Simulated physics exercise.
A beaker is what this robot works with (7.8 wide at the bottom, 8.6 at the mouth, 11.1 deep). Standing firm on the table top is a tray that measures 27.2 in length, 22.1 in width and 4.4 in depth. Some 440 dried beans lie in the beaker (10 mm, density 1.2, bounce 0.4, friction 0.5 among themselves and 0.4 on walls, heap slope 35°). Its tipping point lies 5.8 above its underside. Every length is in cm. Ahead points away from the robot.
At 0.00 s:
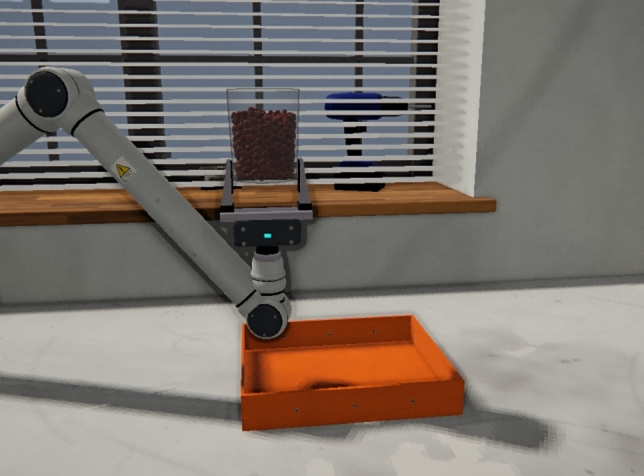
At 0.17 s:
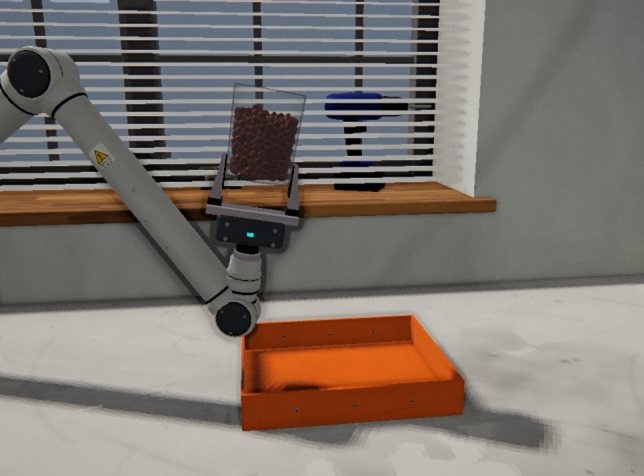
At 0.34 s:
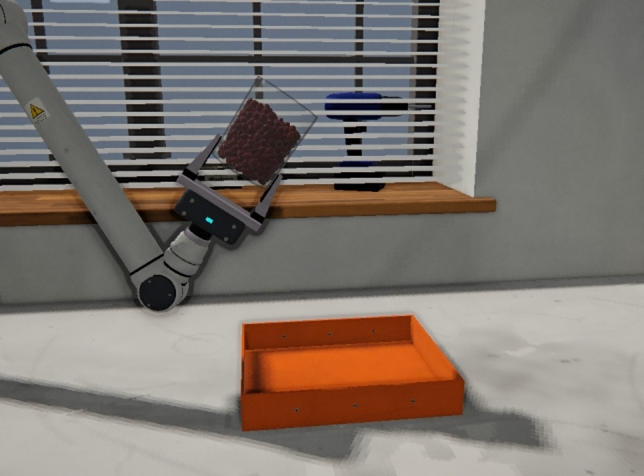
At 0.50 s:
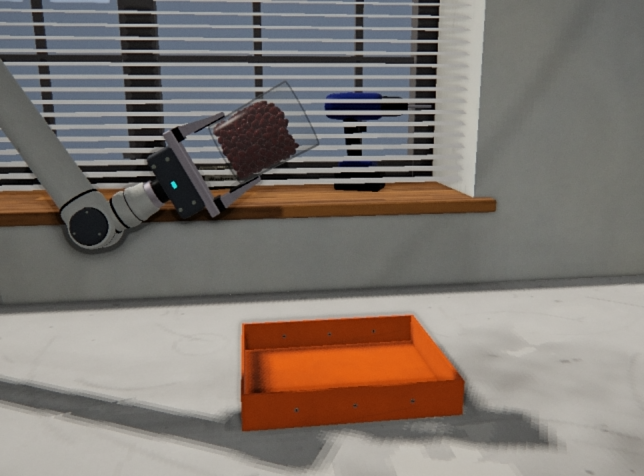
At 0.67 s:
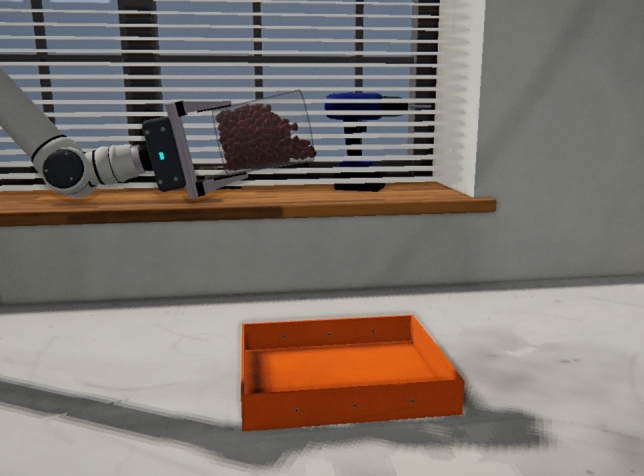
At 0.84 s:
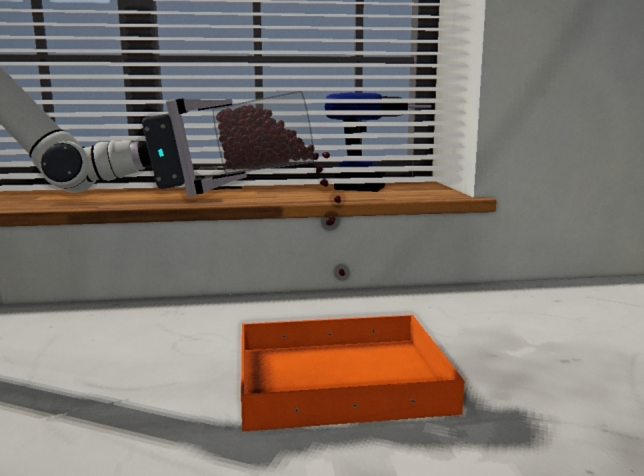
A pale robot arm raises its wrist at left and tips a clear beaker of dark reddish-brown beans rightward until it lies nearly level, the beans sliding toward its mouth and a few dropping out. An open orange tray sits still on the pale tabletop below. The fixed, side-on view shows a grey wall, a window with blinds, and a blue-topped object on its wooden sill.
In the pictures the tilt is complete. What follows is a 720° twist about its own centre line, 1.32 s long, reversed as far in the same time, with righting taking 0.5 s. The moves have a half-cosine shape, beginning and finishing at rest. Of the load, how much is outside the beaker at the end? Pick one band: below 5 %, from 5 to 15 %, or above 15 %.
The share falls above 15 %.
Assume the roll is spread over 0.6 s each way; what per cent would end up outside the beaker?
It would come to around 20 percent.
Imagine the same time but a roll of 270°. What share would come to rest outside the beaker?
Then about 40 per cent.
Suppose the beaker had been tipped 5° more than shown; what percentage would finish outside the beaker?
It would come to roughly 75 percent.
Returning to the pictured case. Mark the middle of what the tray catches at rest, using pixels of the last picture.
I'd place it near (369, 372) in the last picture.
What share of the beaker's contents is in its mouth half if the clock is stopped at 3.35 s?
About 30 percent is in the half nearer the mouth.
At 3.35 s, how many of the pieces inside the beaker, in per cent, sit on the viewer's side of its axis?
75 in a hundred, more or less.
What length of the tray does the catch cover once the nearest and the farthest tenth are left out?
About 14 cm.
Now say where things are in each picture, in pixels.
The first picture shows beaker middle at (264, 136), upright; upper third of the load around (264, 124), from x 235 to 295, top at y 110; 438 in the beaker.
The second picture shows beaker middle at (264, 136), tipped 10°; upper third of the load around (263, 124), from x 230 to 295, top at y 110.
The third picture shows beaker middle at (263, 136), tipped 35°; upper third of the load around (260, 125), from x 220 to 295, top at y 100.
The fourth picture shows beaker middle at (263, 135), tipped 62°; upper third of the load around (258, 122), from x 215 to 295, top at y 105.
The fifth picture shows beaker middle at (262, 134), tipped 79°; upper third of the load around (250, 123), from x 220 to 310, top at y 105.
The sixth picture shows beaker middle at (262, 134), tipped 81°; upper third of the load around (247, 124), from x 220 to 340, top at y 110; 432 in the beaker, 6 in flight or on a rim.
After 2.10 s, tipped 81°, highest piece 38 above the table; 302 in the beaker, 116 in the tray, 1 on the table or floor, 19 in flight or on a rim.
After 3.35 s, tipped 81°, highest piece 38 above the table; 219 in the beaker, 205 in the tray, 1 on the table or floor, 13 in flight or on a rim.
After 4.18 s, upright, highest piece 37 above the table; 227 in the tray, 210 in the beaker, 1 on the table or floor.
After 4.88 s, upright, highest piece 37 above the table; 227 in the tray, 210 in the beaker, 1 on the table or floor.
At rest, 227 in the tray, 210 in the beaker, 1 on the table or floor. That is 52 % outside the beaker.
